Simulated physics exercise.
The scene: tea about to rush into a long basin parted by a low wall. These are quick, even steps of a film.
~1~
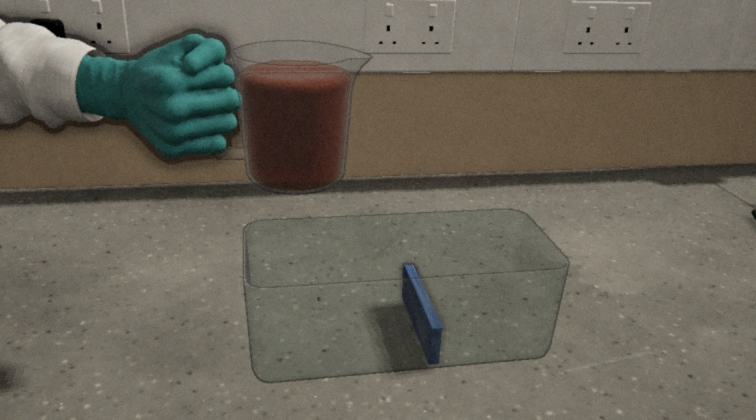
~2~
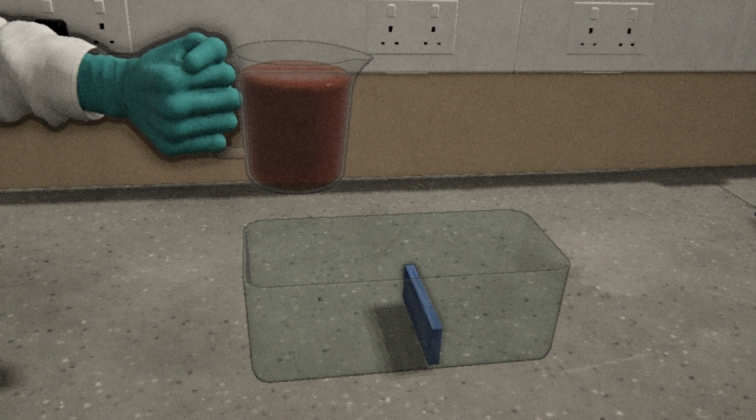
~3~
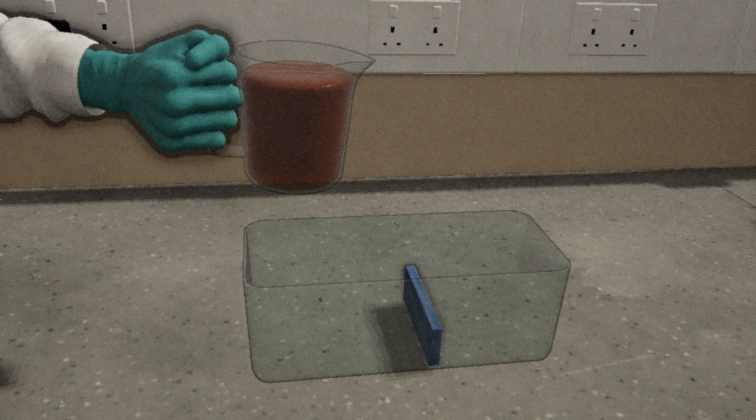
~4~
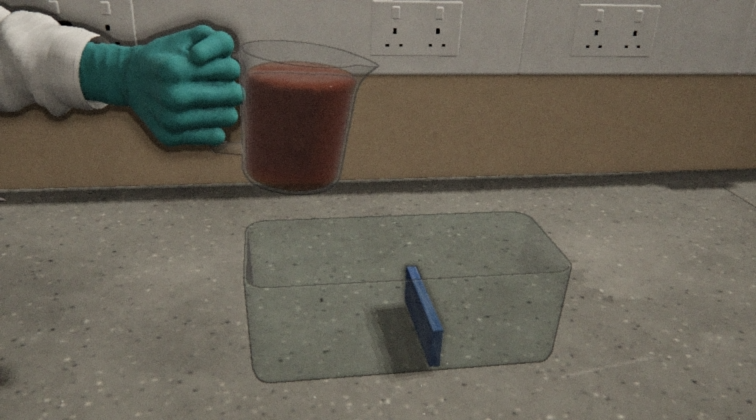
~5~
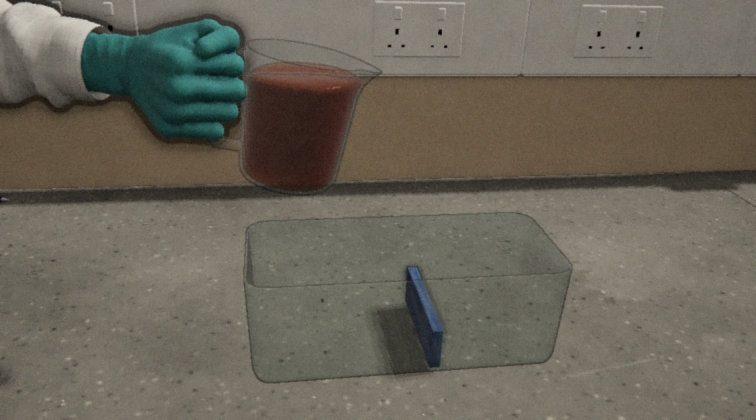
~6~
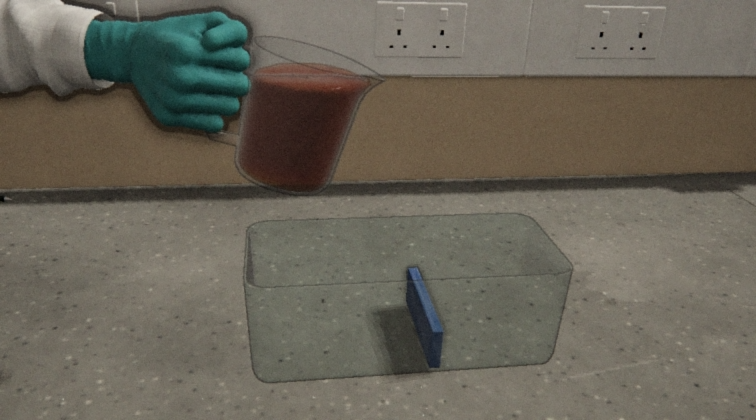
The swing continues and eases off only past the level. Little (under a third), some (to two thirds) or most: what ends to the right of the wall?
In the end between a third and two thirds is right of the wall.
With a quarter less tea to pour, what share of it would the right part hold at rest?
Near 35 %.
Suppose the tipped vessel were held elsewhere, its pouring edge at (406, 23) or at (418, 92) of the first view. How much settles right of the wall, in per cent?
The first gives 90 %, the second 90 %.
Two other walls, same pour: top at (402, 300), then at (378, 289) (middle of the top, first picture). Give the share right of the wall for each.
In turn 75 and 95 in a hundred.
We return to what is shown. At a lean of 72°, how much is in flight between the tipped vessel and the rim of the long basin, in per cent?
It comes to 20 per cent or so.
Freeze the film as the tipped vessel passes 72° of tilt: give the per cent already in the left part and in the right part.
Left about 0, right about 5.
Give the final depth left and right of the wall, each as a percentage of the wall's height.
The left part 30 per cent, the right part 50.
A moment on, the tilt is 72° and 73 per cent is still to pour, 1 is left of the wall and 7 right of it.
Next, the tilt is 104° and 19 per cent is still to pour, 18 is left of the wall and 47 right of it.
Then the tilt is 108° and 1 per cent is still to pour, 44 is left of the wall and 53 right of it.
Later the tilt is 108° and 0 per cent is still to pour, 45 is left of the wall and 54 right of it.
At rest 45 per cent lies left of the wall, 54 right of it and 1 outside.
